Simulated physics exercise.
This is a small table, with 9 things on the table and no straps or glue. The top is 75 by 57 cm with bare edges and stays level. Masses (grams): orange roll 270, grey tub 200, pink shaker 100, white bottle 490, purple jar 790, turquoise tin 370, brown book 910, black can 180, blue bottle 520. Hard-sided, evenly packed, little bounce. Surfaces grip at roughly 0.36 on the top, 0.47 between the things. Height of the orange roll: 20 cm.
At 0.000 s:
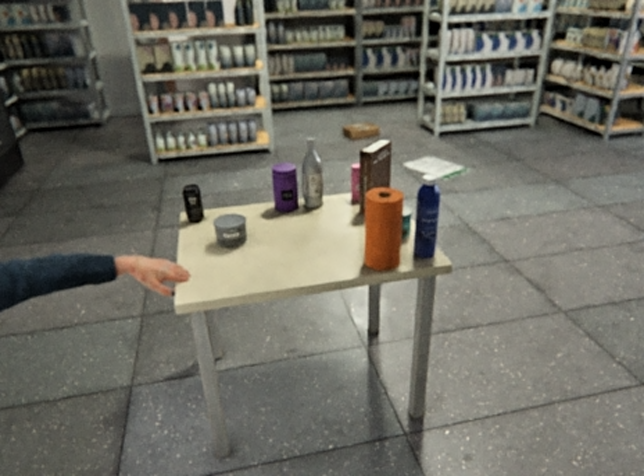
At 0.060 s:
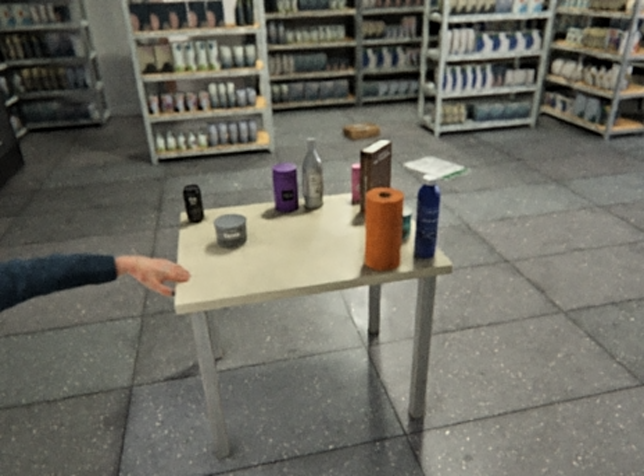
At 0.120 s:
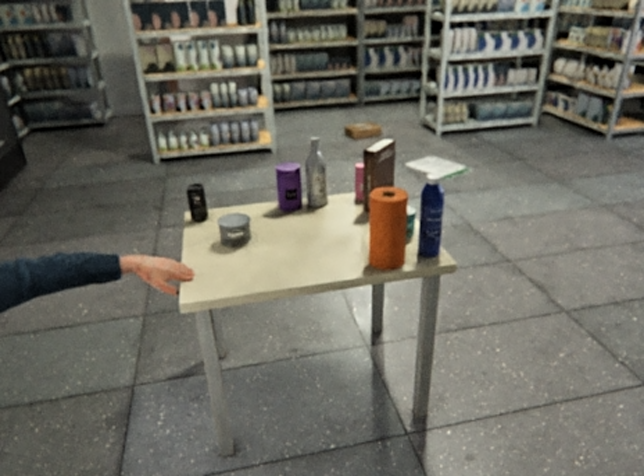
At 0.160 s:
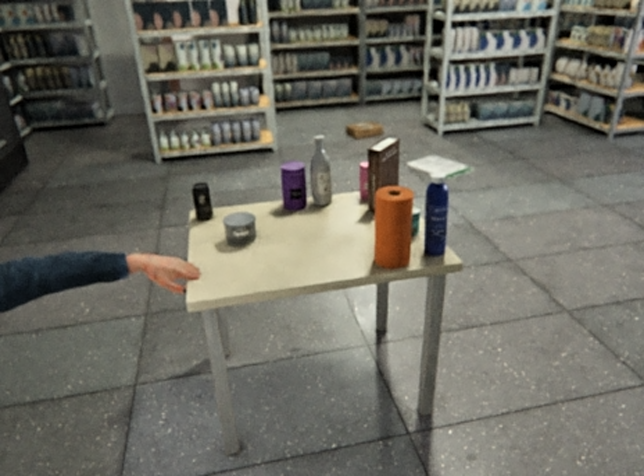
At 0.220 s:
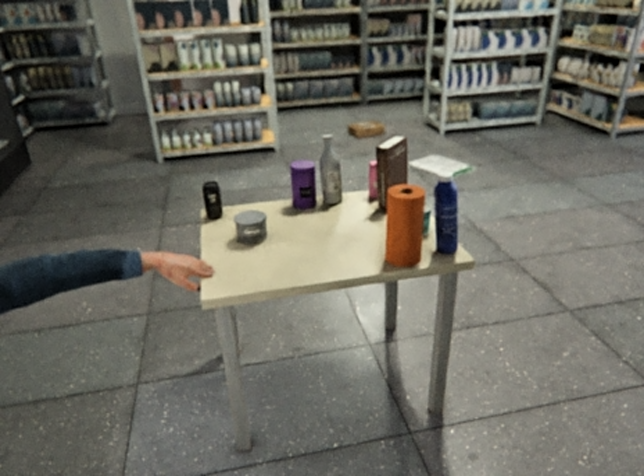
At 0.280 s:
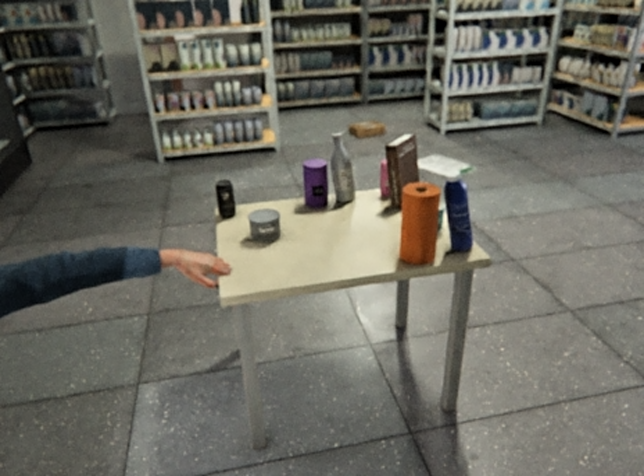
A hand at the left edge pushes a small table of containers to the right.
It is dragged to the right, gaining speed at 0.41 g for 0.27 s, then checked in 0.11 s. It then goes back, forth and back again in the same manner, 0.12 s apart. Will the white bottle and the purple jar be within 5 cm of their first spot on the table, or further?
The white bottle gets shifted; the purple jar holds its spot.
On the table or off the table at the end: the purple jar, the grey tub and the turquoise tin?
The purple jar is still on the table; the grey tub ends on the table; the turquoise tin ends off the table.
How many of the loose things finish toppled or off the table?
In all, 5.
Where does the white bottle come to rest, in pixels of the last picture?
Around (342, 294).
Around 0.88 s, table shifted 2 cm; pink shaker, white bottle, turquoise tin, brown book and blue bottle now off the table; purple jar shifted 8 cm near (319, 183); black can shifted 13 cm.
Around 1.38 s, table shifted 19 cm; purple jar shifted 5 cm near (331, 182); black can shifted 4 cm; grey tub shifted 3 cm.
Finally (2.6 s), off the table, pink shaker, white bottle, turquoise tin, brown book and blue bottle; not toppled but over 5 cm from the start, grey tub and black can; the other 2 still in place (within 5 cm). In the last view, white bottle near (342, 294), purple jar near (288, 186).
